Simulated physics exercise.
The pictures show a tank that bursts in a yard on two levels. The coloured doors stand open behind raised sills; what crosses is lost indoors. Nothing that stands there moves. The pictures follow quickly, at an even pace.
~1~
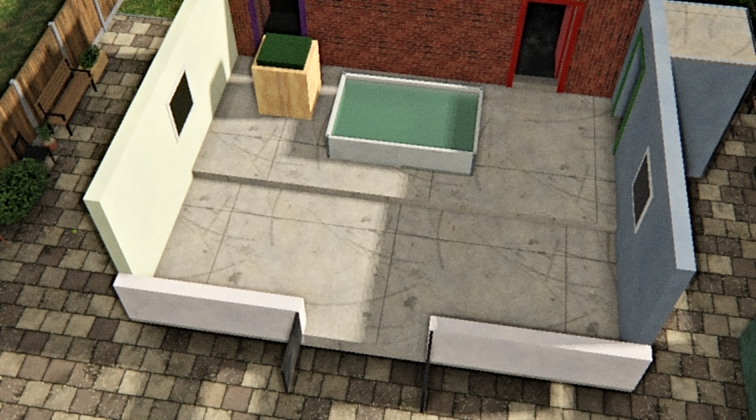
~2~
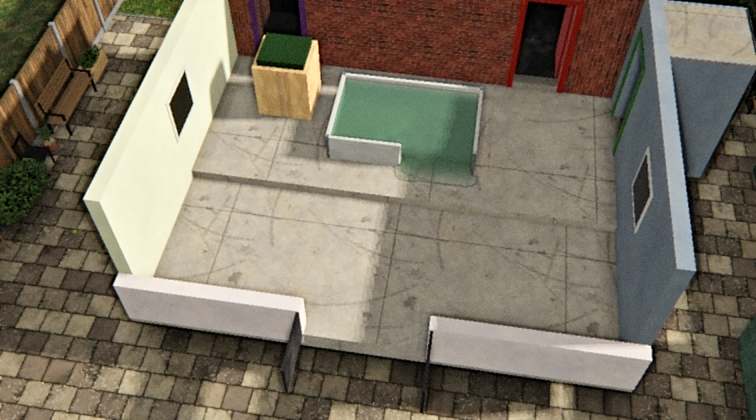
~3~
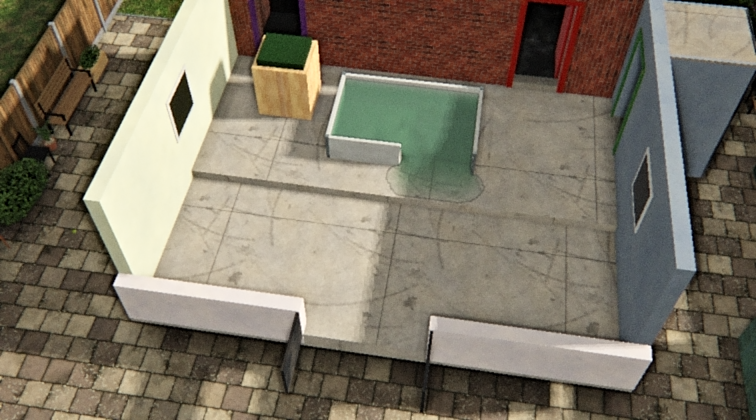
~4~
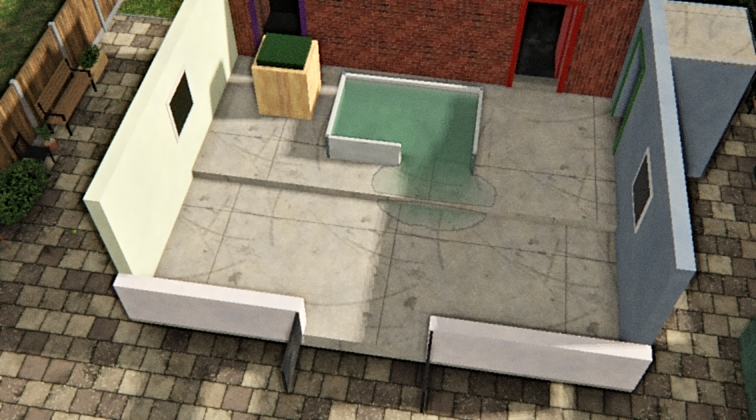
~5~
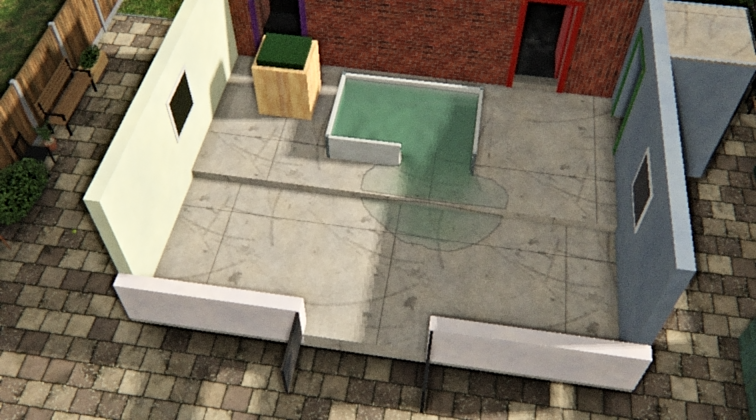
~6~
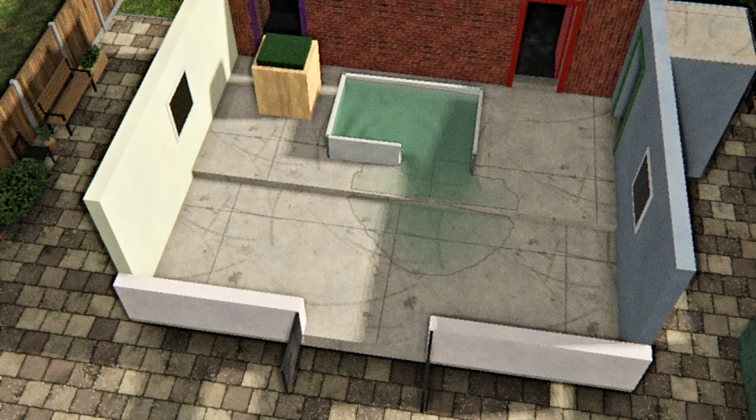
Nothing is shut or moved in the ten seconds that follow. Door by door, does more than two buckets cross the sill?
One by one: The red door admits no more than that; the green door admits no more than that; the purple door admits no more than that.
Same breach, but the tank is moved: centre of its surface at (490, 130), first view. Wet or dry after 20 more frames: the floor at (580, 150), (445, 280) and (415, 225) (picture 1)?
One after the other: Free of water, flooded, no water.
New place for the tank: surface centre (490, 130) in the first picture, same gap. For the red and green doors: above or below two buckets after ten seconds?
The red one keeps below it, the green one stays under.
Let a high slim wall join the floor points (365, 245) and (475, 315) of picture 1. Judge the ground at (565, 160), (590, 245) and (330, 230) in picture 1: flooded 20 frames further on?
In that order: No water, flooded, wet.
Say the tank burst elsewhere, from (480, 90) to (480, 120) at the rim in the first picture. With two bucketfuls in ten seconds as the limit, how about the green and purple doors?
My reading: Green takes more; purple stays under.
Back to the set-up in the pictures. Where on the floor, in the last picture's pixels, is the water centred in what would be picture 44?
Roughly at (466, 227).
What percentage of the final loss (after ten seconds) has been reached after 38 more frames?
Some 65 per cent.
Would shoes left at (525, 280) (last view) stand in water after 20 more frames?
There: Covered.
A moment on, water covers 25 % of the floor; the red door not reached, the green door not reached, the purple door not reached.
Next, water covers 35 % of the floor; the red door not reached, the green door not reached, the purple door not reached.
Then, water covers 35 % of the floor; the red door not reached, the green door not reached, the purple door not reached.
Later, water covers 40 % of the floor; the red door not reached, the green door not reached, the purple door not reached.
In the end, water covers 45 % of the floor; the red door not reached, the green door not reached, the purple door not reached.
